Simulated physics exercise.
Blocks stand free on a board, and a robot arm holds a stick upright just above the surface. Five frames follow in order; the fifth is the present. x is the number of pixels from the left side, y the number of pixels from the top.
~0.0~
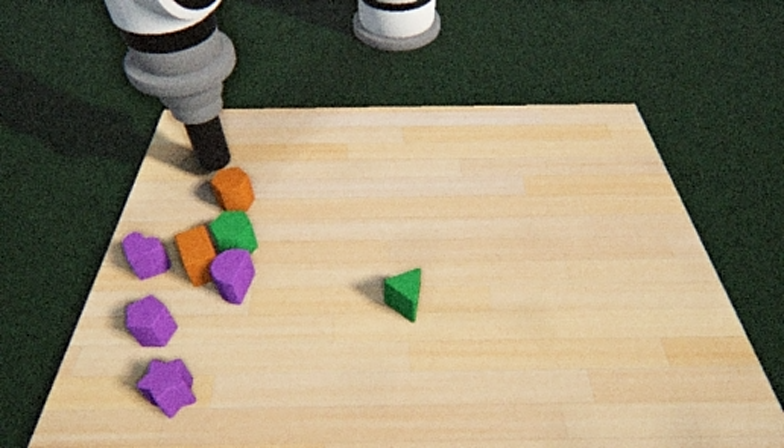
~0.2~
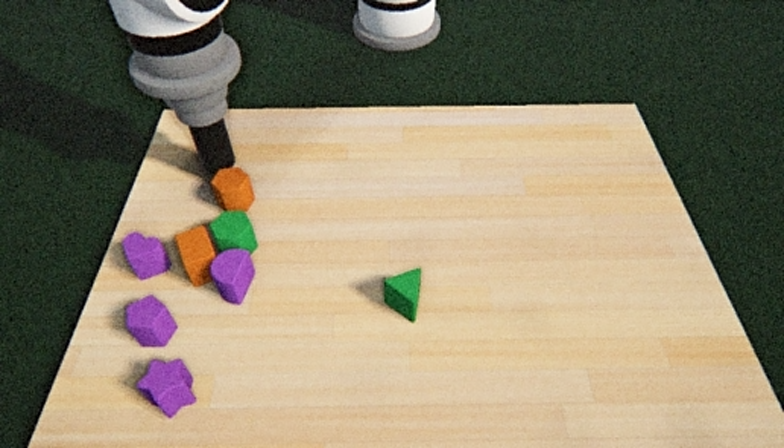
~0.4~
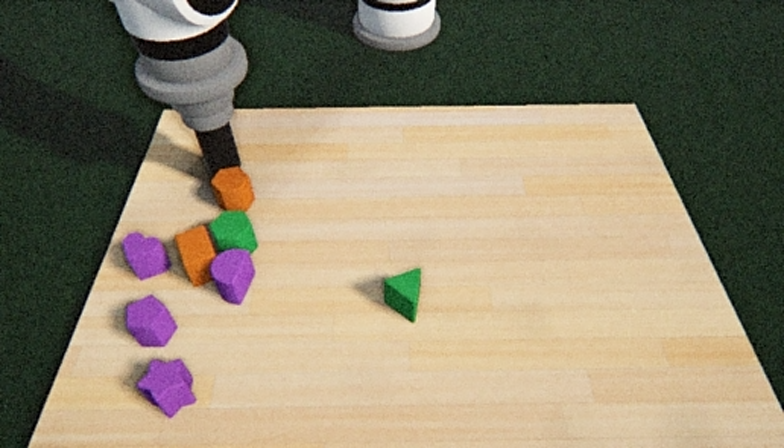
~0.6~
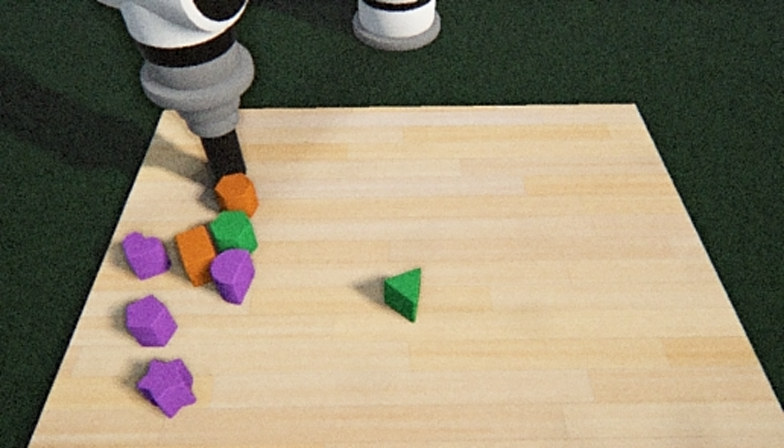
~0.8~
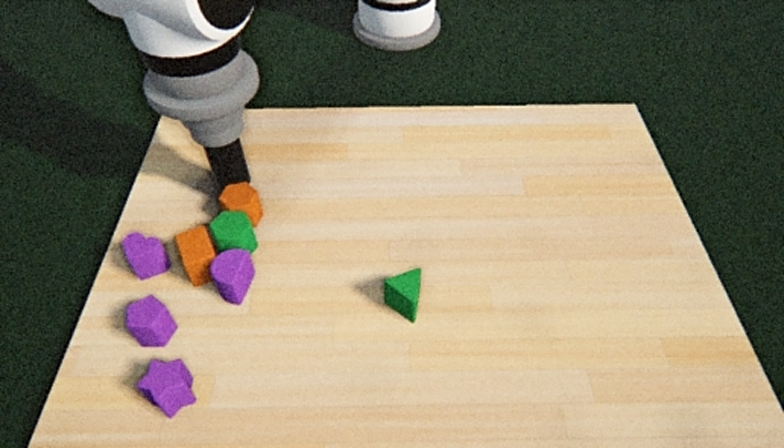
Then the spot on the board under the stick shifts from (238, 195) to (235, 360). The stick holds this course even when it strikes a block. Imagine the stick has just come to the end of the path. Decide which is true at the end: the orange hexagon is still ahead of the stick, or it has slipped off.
Left aside or behind.
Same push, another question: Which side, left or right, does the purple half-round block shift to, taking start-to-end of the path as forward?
The answer is right.
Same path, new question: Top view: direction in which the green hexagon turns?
Clockwise rotation.
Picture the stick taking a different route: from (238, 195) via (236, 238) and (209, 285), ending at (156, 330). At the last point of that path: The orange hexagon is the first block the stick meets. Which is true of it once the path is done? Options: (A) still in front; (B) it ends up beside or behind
Letter B.
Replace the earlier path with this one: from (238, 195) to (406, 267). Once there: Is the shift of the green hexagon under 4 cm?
Yes
What follows on the original path. One third of the way, stick at (234, 230); purple half-round block at (222, 297), turned 50° clockwise; green hexagon at (250, 268), turned 35° clockwise; orange hexagon at (256, 236), turned 45° anticlockwise.
Two thirds of the way, stick at (233, 285); purple half-round block at (220, 307), turned 55° clockwise; green hexagon at (267, 283), turned 40° clockwise; orange hexagon at (270, 241), turned 70° anticlockwise.
At the end, stick at (231, 350); purple star-shaped block at (153, 382); purple half-round block at (194, 372), turned 135° clockwise; green hexagon at (270, 286), turned 25° clockwise; orange hexagon at (270, 241), turned 70° anticlockwise.
